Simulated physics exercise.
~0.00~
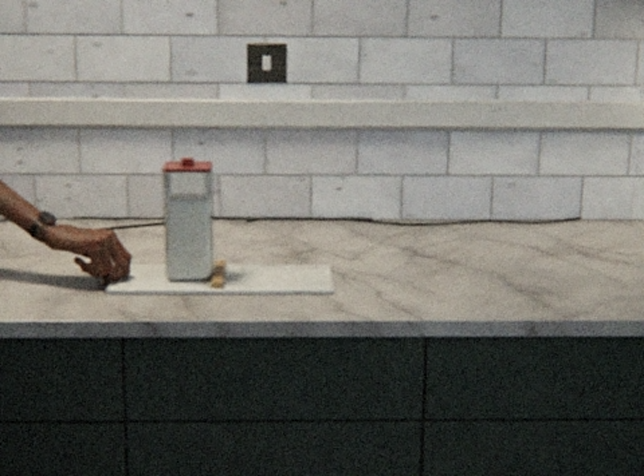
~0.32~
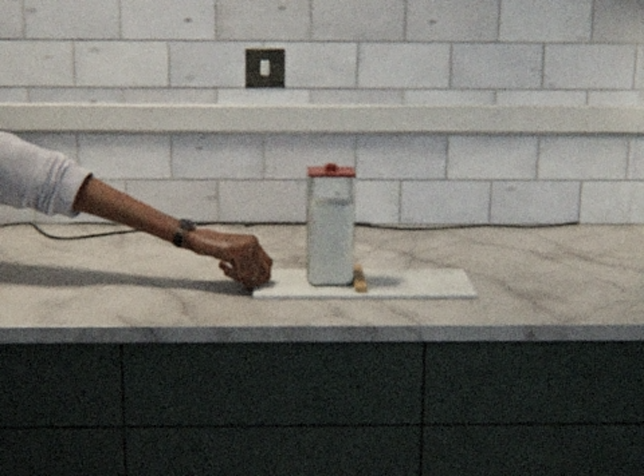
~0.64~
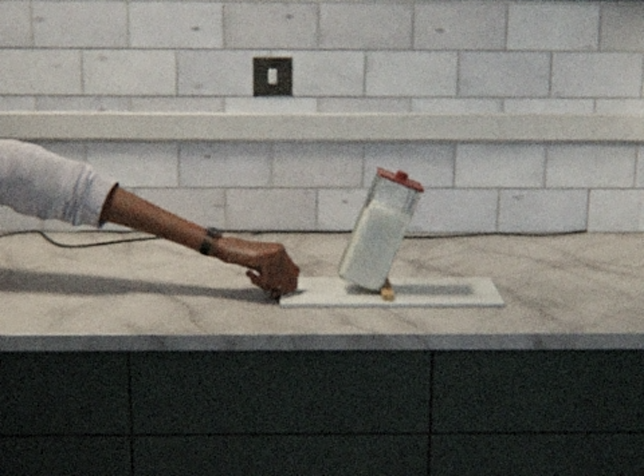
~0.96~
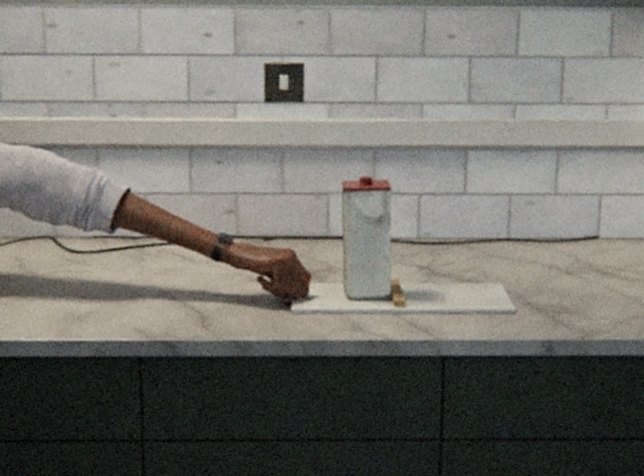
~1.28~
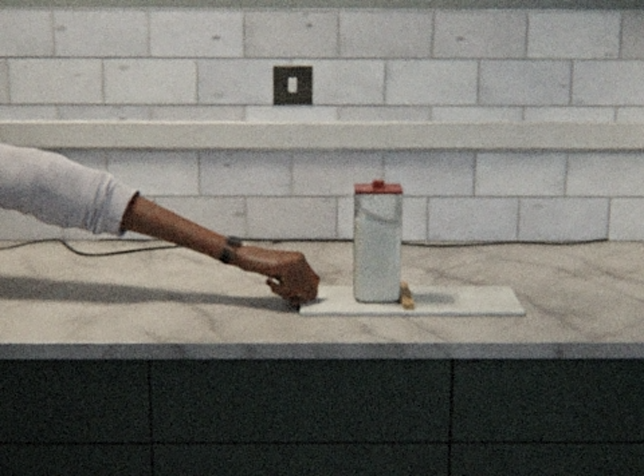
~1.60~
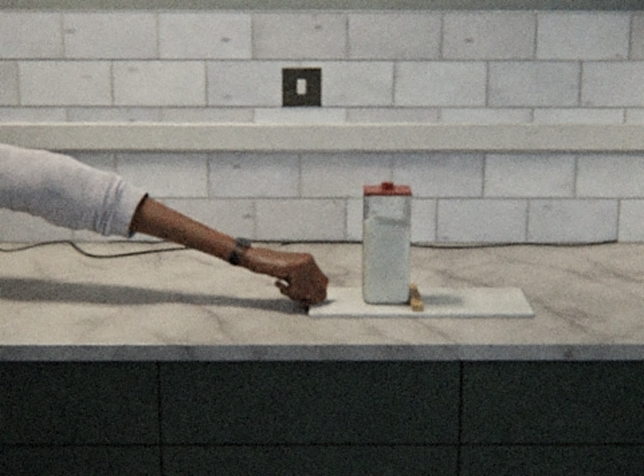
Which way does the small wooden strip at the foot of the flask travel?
The wooden strip travels to the right, along with the white board.
